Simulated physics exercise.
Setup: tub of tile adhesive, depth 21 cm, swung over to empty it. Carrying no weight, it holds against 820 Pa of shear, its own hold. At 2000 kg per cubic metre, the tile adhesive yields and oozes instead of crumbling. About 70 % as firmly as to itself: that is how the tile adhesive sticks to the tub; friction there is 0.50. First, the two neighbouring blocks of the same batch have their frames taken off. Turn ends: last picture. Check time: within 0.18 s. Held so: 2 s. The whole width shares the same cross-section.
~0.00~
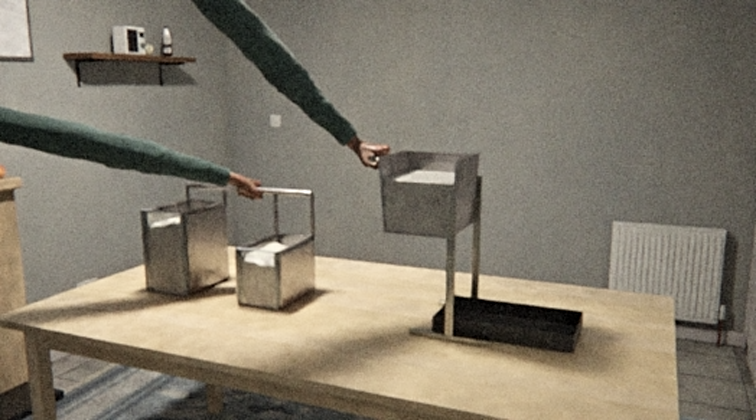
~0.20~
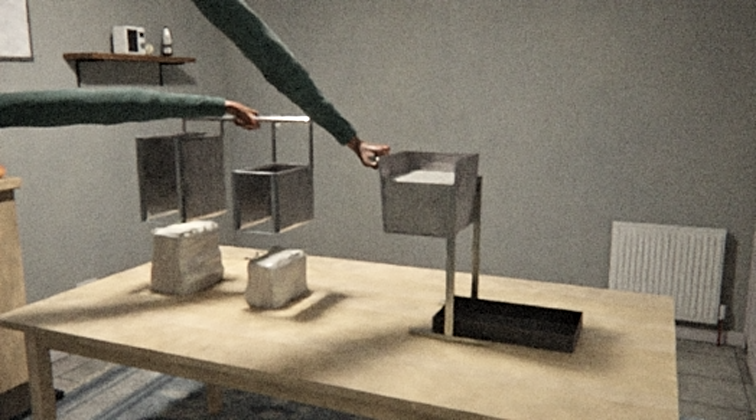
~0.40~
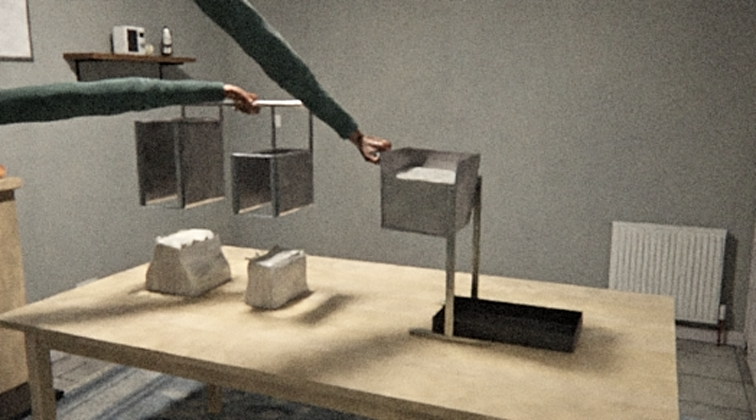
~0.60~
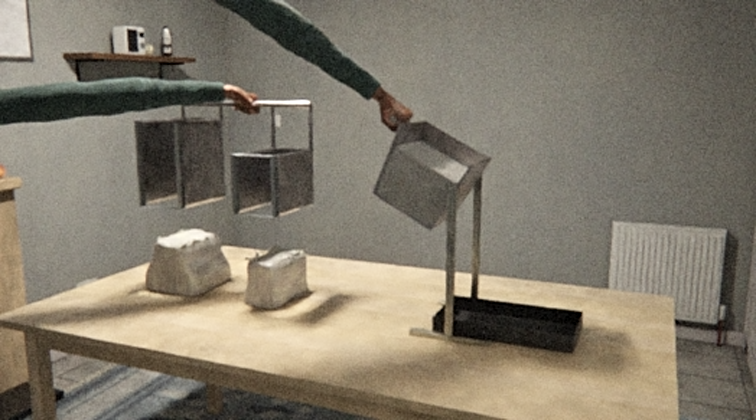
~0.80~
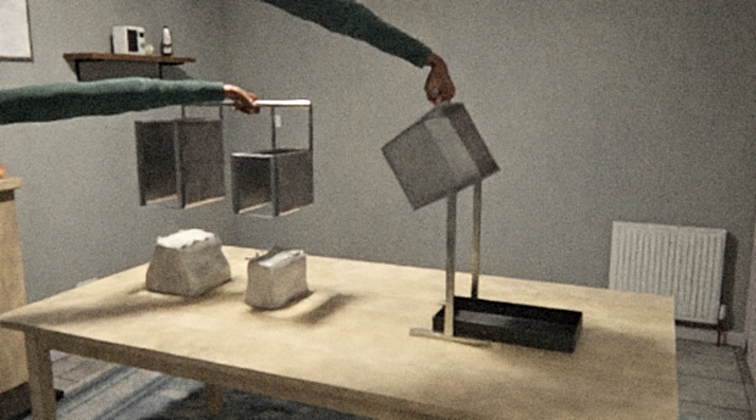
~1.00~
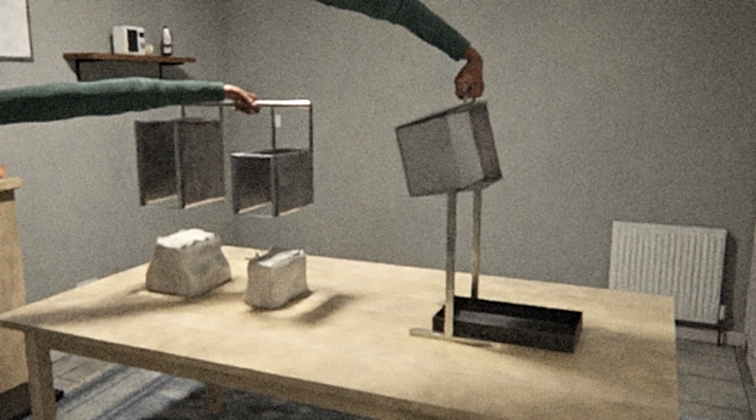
A hand lifted two joined metal moulds off pale blocks on a table, and the left block sagged a little; then another hand swung a grey tub on a stand steeply over to the right.
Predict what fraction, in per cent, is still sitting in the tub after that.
Near 100 % is still in the tub.
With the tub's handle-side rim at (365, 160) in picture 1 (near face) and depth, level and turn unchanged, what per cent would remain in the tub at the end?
I'd guess around 100 per cent remains.
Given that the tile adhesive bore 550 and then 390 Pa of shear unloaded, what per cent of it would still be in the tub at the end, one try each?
First try roughly 100 per cent, second try roughly 85 per cent.
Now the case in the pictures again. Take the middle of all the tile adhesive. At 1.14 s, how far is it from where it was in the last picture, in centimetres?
Looks like around 0 cm to me.
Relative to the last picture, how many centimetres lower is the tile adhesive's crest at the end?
Roughly 0 cm.
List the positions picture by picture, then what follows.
The first frame shows handle-side rim at (381, 158), tilt 0 degrees; top of the tile adhesive at (453, 183); blocks stand 25 cm, 16 cm (left to right).
The second frame shows handle-side rim at (381, 158), tilt 0 degrees; top of the tile adhesive at (453, 183); blocks stand 22 cm, 16 cm (left to right).
The third frame shows handle-side rim at (383, 154), tilt 3 degrees; top of the tile adhesive at (388, 176); blocks stand 18 cm, 16 cm (left to right).
The fourth frame shows handle-side rim at (402, 127), tilt 27 degrees; top of the tile adhesive at (397, 148); blocks stand 18 cm, 16 cm (left to right).
The fifth frame shows handle-side rim at (441, 107), tilt 59 degrees; top of the tile adhesive at (423, 123); blocks stand 18 cm, 16 cm (left to right).
The sixth frame shows handle-side rim at (466, 106), tilt 76 degrees; top of the tile adhesive at (445, 117); blocks stand 18 cm, 16 cm (left to right).
After 1.14 s, the tub is at 76 degrees and holds 100 %.
After 1.31 s, the tub is at 76 degrees and holds 100 %.
After 1.48 s, the tub is at 76 degrees and holds 100 %.
After 1.65 s, the tub is at 76 degrees and holds 100 %.
After 3.00 s, at the end, the tub is at 76 degrees and holds 100 %.
